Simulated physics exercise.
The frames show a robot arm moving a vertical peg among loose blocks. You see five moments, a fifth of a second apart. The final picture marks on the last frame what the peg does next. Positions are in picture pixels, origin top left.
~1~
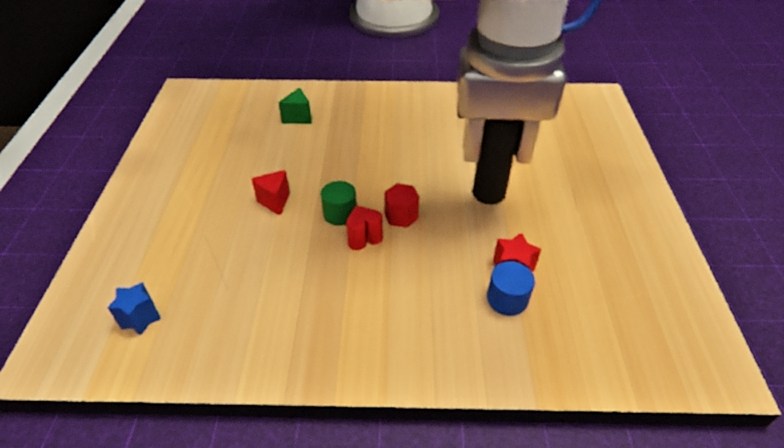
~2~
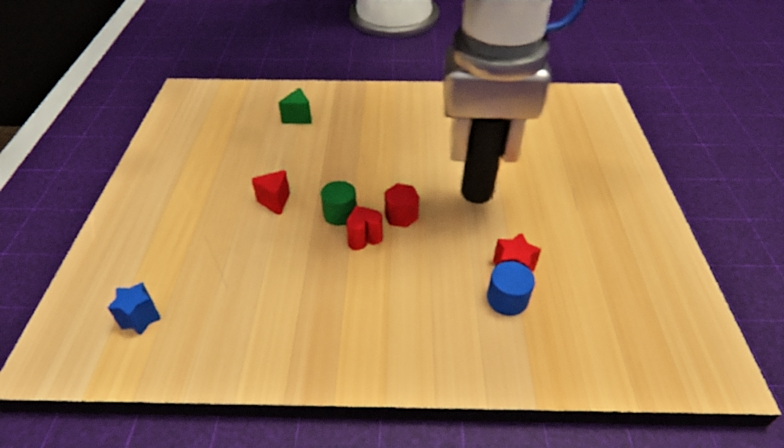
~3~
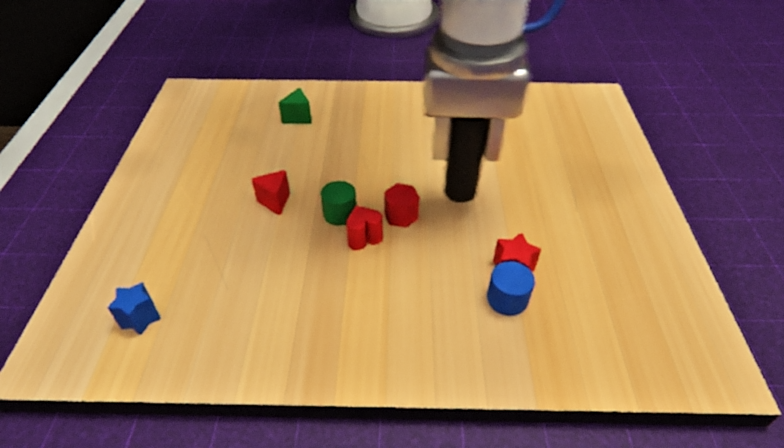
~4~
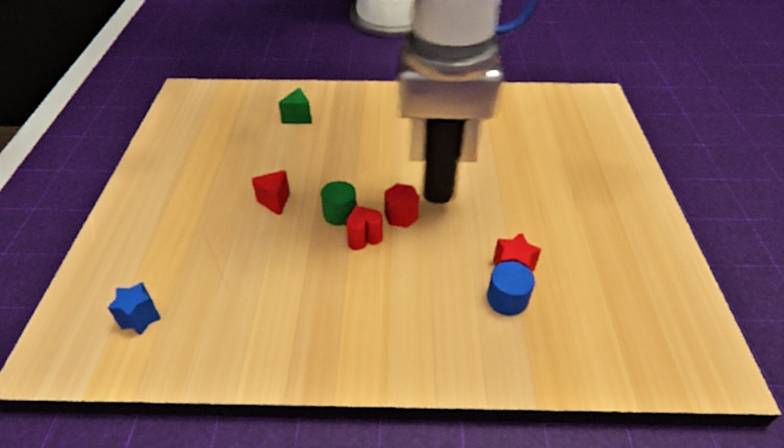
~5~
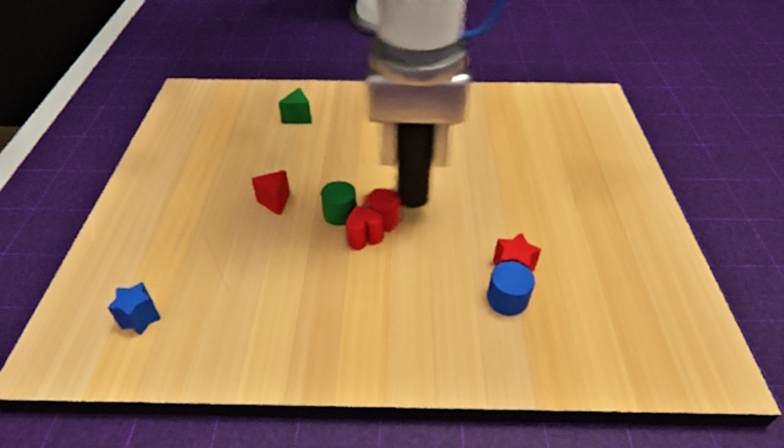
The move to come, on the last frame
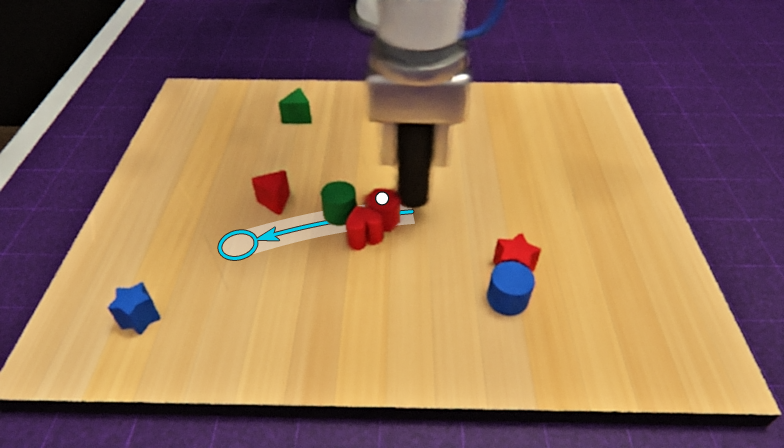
Robot arm sliding its black peg left across a wooden board, nudging a red hexagonal block toward a green disc and red heart.
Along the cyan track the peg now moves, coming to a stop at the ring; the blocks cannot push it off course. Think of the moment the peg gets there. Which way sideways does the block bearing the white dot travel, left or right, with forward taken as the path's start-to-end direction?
Sideways, to the left.
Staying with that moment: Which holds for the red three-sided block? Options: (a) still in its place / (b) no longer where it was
Correct choice: B.
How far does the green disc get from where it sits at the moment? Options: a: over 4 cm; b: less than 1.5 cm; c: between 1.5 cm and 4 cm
It's a.
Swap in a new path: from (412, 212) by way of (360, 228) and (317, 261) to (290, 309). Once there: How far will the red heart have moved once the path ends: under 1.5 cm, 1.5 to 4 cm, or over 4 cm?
Verdict: More than 4 cm.
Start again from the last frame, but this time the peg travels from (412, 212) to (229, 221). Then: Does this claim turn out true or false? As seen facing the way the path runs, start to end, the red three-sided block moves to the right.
That claim is true.
Path on the board, from (412, 212) through (355, 218) and (297, 229) to (238, 245); the dot is on the red hexagonal block.
What follows on the original path. One third of the way, peg (354, 203); green disc (309, 190); red heart (352, 227), turned 35° anticlockwise; red hexagonal block (324, 211), turned 30° anticlockwise.
Two thirds of the way, peg (295, 214); red three-sided block (257, 174), turned 30° clockwise; green disc (273, 189); red heart (352, 227), turned 35° anticlockwise; red hexagonal block (273, 231), turned 80° anticlockwise.
At the end, peg (233, 230); red three-sided block (254, 171), turned 45° clockwise; green disc (256, 191); red heart (352, 227), turned 35° anticlockwise; red hexagonal block (254, 243), turned 150° anticlockwise.
